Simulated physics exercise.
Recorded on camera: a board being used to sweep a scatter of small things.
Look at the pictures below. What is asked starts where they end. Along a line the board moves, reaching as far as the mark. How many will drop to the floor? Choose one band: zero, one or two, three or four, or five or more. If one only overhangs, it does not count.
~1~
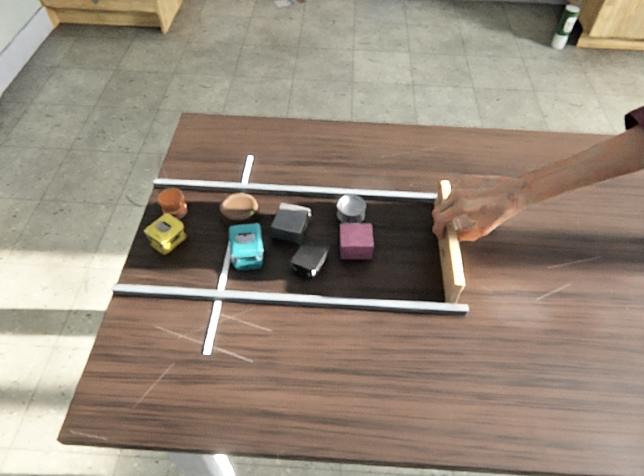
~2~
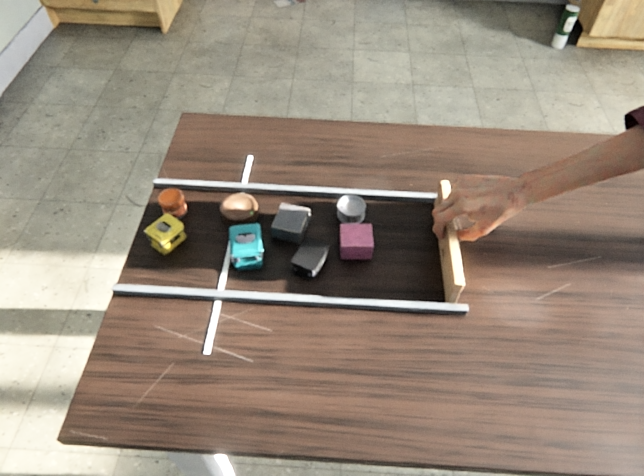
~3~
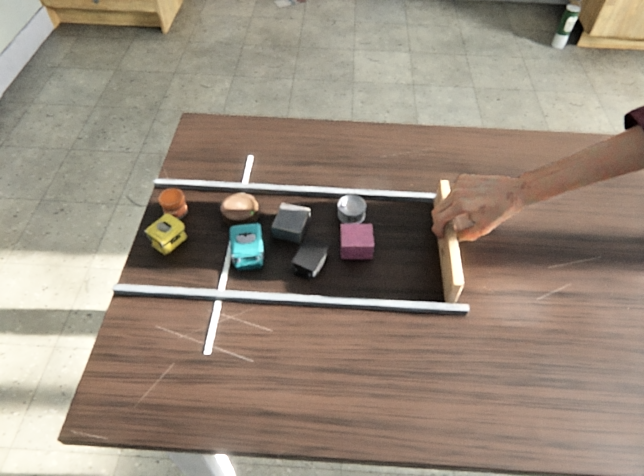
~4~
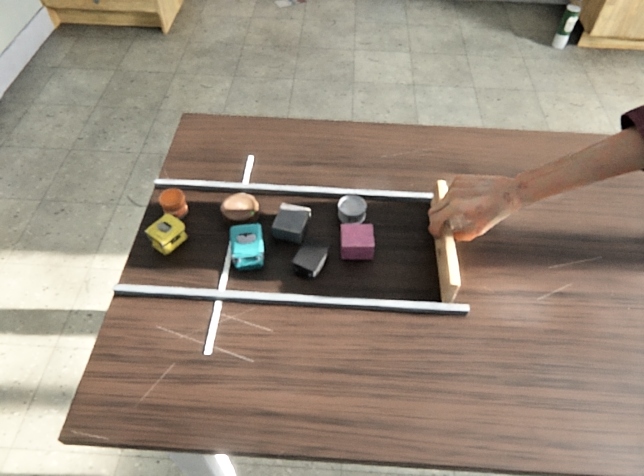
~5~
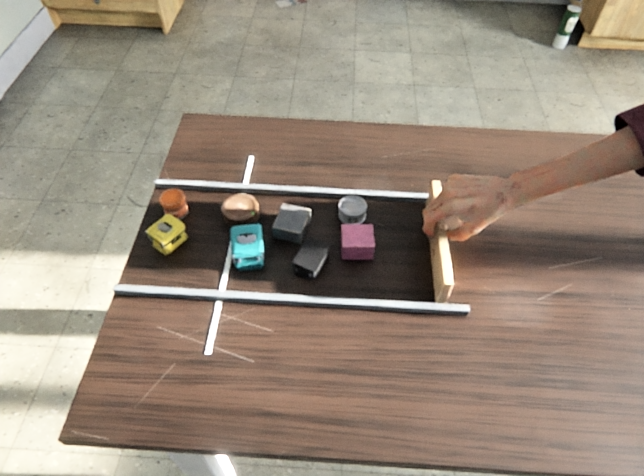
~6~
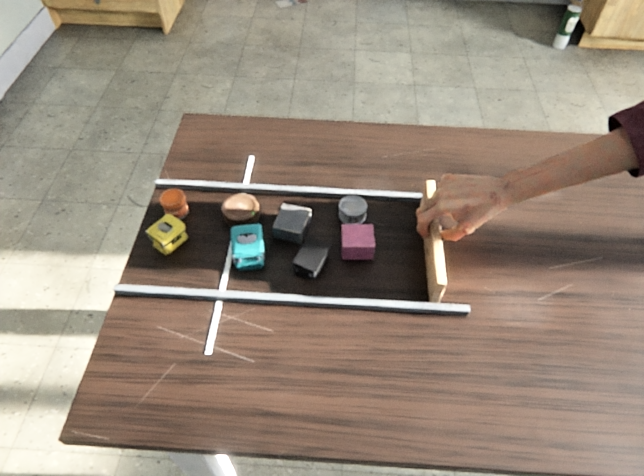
Zero.
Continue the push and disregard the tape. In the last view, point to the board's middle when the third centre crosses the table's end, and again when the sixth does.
Its centre point is roughly (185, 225) and later (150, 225).
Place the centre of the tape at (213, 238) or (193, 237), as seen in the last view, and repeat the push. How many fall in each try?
In order, 0 then 2.
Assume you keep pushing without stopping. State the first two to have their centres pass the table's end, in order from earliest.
Earliest first - orange tin, yellow case.
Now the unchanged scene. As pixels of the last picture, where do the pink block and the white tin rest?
Final positions - pink block around (215, 240), white tin around (227, 203).
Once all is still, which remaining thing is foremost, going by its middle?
That would be the orange tin.
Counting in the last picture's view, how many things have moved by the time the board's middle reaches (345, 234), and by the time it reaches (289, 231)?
Moved so far: 3, later 6.
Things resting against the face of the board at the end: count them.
3.
Soon after, none off yet; orange tin at rest near (175, 205); yellow case at rest near (169, 235); brown lid at rest near (241, 211).
After that, none off yet; orange tin at rest near (175, 205); yellow case at rest near (169, 235); brown lid displaced a little near (229, 207).
In the end, the number that fall off is zero.
